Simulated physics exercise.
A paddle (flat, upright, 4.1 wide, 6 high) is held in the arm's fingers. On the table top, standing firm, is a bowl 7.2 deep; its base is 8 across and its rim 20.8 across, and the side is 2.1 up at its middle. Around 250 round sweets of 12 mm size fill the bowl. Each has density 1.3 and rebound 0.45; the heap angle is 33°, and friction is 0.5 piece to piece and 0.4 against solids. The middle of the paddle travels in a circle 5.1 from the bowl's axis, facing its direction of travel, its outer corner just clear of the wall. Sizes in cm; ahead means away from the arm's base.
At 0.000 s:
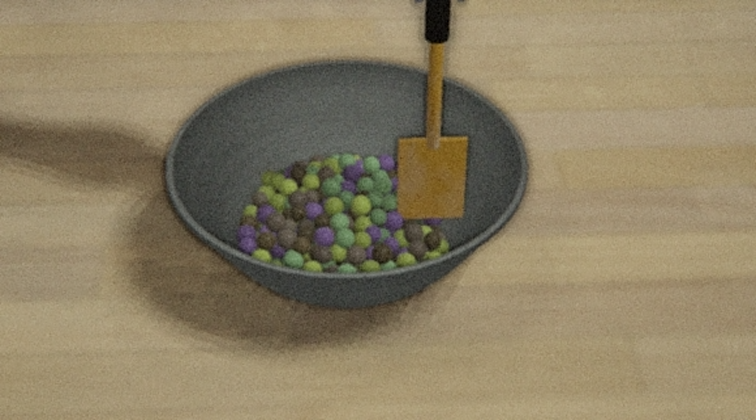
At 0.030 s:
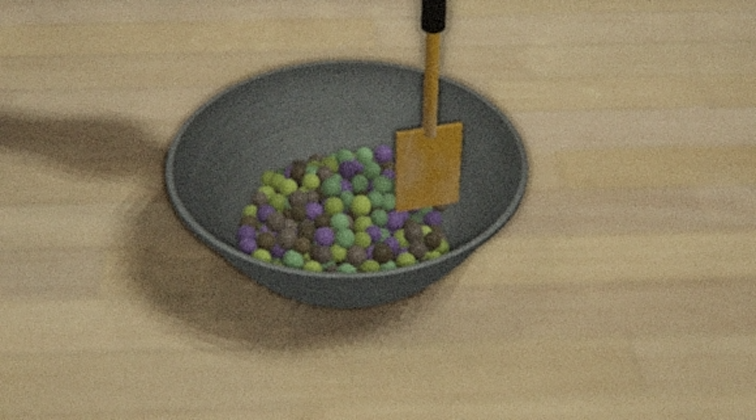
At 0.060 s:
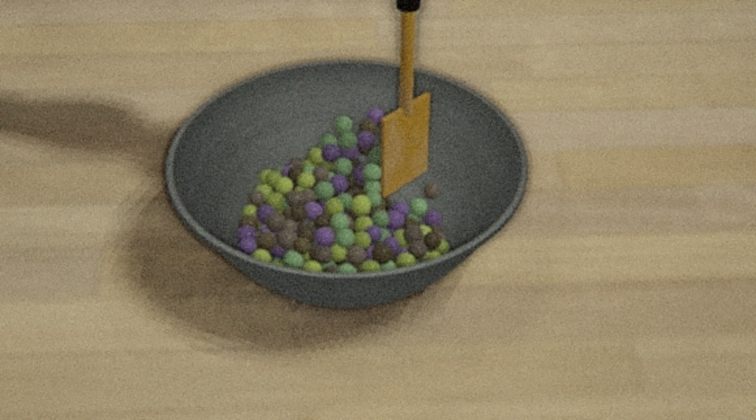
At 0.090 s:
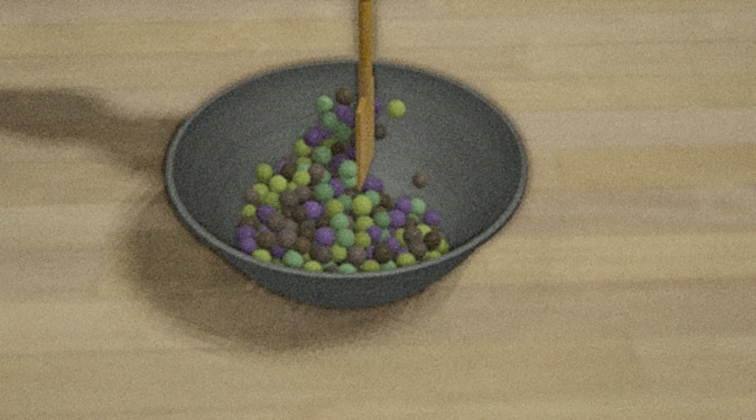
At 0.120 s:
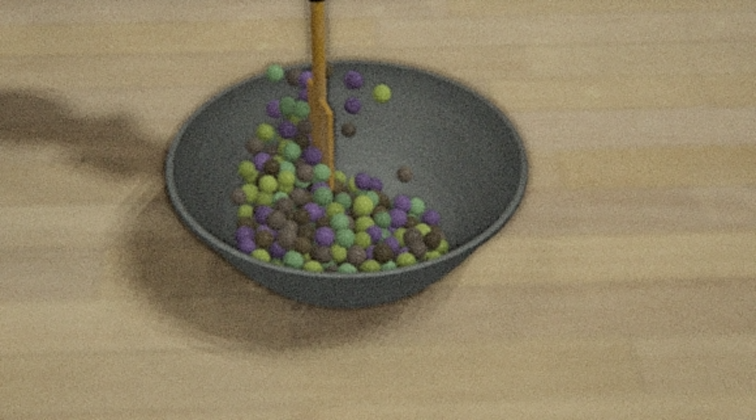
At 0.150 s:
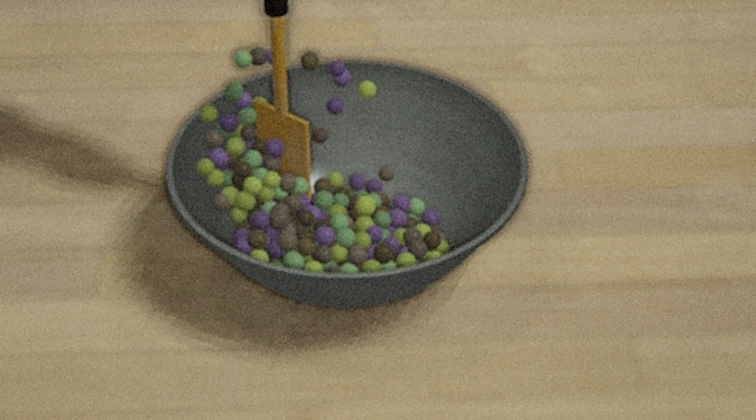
In the video, a flat wooden paddle with a black grip sweeps from the right side of a gray bowl around the back to the left, pushing green, purple and brown balls up the far wall, some scattering loose.
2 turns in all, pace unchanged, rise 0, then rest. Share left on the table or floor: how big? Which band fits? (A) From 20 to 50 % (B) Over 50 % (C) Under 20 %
The answer is A.
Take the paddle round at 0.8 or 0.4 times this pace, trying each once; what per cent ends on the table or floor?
Around 15 percent for the first try and 0 percent for the second.
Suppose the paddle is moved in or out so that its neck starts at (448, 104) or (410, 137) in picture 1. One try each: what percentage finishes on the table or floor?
I'd guess some 15 and 20 percent.
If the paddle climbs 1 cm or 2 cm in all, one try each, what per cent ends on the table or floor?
Estimates: 20 % then 15 %.
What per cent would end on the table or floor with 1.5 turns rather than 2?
30 %.
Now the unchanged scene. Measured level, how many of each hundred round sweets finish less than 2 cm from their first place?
Estimate: 10 per cent.
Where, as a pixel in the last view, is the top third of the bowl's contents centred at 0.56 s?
Estimated centre: (281, 222).
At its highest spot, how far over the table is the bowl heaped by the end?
It reaches some 5.0 cm above the table.
After 0.36 s, 4° round, highest piece 11 above the table; 203 in the bowl, 14 on the table or floor, 30 in flight or on the tool.
After 0.56 s, 227° round, highest piece 9 above the table; 181 in the bowl, 58 on the table or floor, 8 in flight or on the tool.
After 0.87 s, 0° round, highest piece 6 above the table; 162 in the bowl, 85 on the table or floor.
After 1.57 s, 0° round, highest piece 5 above the table; 162 in the bowl, 85 on the table or floor.
In the end, 162 in the bowl, 85 on the table or floor. That is 34 % on the table or floor.
